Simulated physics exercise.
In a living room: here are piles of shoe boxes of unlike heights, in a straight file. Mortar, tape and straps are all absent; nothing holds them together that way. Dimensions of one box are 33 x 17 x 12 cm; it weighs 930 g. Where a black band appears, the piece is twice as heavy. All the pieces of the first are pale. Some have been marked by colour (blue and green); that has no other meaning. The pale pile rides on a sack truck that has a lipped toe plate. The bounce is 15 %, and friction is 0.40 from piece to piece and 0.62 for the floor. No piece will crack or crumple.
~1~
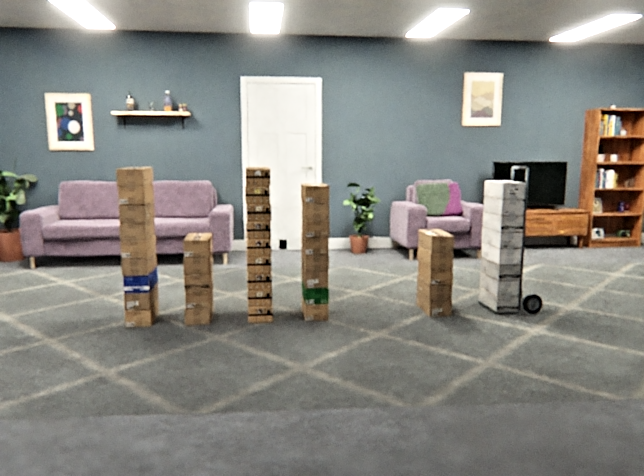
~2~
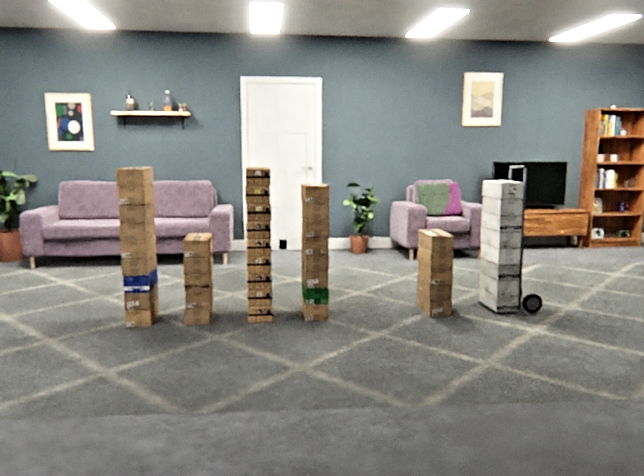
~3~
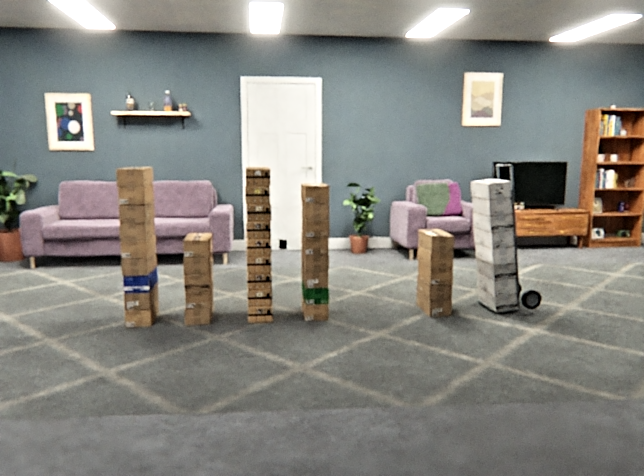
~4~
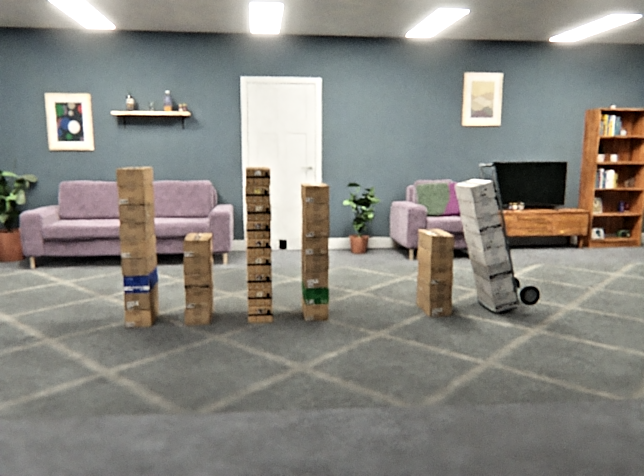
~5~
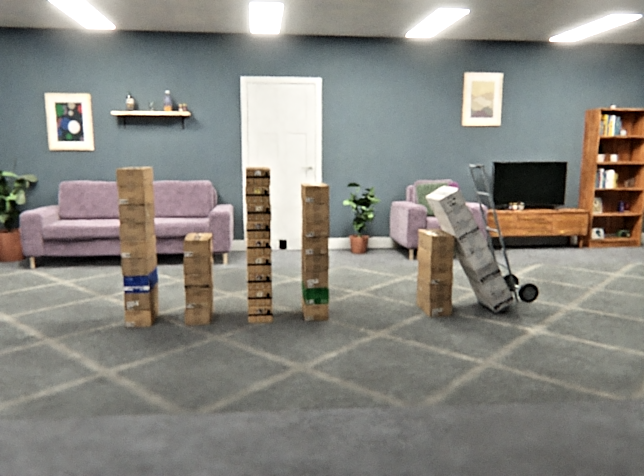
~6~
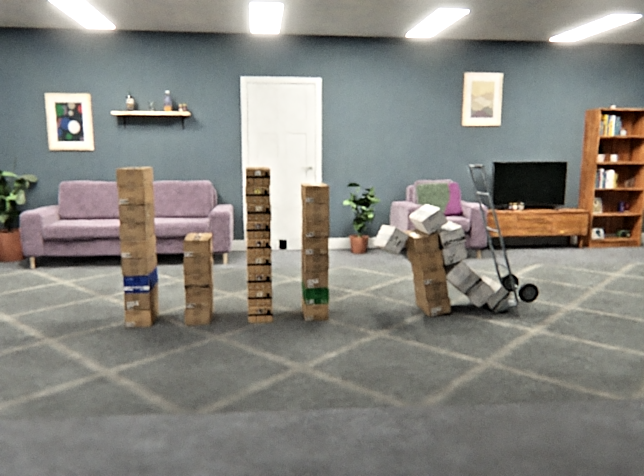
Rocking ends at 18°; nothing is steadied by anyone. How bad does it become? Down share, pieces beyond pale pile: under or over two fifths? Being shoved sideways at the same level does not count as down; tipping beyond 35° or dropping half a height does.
Under.
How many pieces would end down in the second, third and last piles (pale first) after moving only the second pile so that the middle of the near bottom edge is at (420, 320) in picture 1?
Down counts: Second 4, third 0, last 0.
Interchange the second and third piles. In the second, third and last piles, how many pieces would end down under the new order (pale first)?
Count of fallen pieces - second: 7; third: 0; last: 0.
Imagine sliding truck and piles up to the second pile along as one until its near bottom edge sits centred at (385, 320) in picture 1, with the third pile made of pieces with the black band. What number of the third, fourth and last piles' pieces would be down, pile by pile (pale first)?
Down by pile: Third 0, fourth 0, last 0.
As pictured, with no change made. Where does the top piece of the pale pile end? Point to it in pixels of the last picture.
(337, 307).
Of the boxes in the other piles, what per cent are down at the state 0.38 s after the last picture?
By then, 10 per cent.
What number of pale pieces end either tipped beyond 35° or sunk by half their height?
I count 8 pale pieces.
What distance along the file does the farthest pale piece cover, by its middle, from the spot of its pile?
I'd put it at close to 130 cm.
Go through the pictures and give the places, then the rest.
In the first frame (each place is the centre of the face we see best), truck frame (526, 198) 0° forward; green box (317, 296); blue box (136, 285); the others all in place.
In the second frame, truck frame (524, 197) 1° forward; blue box (136, 285).
In the third frame, truck frame (513, 195) 7° forward, top of the pale pile leaning 7°; green box (317, 296); the others all in place.
In the fourth frame, truck frame (498, 194) 14° forward, top of the pale pile leaning 14°; blue box (136, 285); the others all in place.
In the fifth frame, truck frame (490, 195) 18° forward, top of the pale pile leaning 29°; green box (317, 296); the others all in place.
In the sixth frame, truck frame (490, 195) 18° forward, top of the pale pile leaning 58°; blue box (136, 285); green box (317, 296); steepest lean 9°, the box at (432, 260); 5 have shifted.
Then, 0.16 s later than the last frame, 8 of the pale pile down; none of the 36 other boxes down, 5 disturbed.
Then, 0.38 s later than the last frame, 8 of the pale pile down; 4 of the 36 other boxes down.
When it is over, 8 of the pale pile down; 4 of the 36 other boxes down; blue box unmoved; green box moved 12 mm. That is 11 per cent. In pixels of the last frame, middles, blue box near (141, 279), green box near (313, 291).
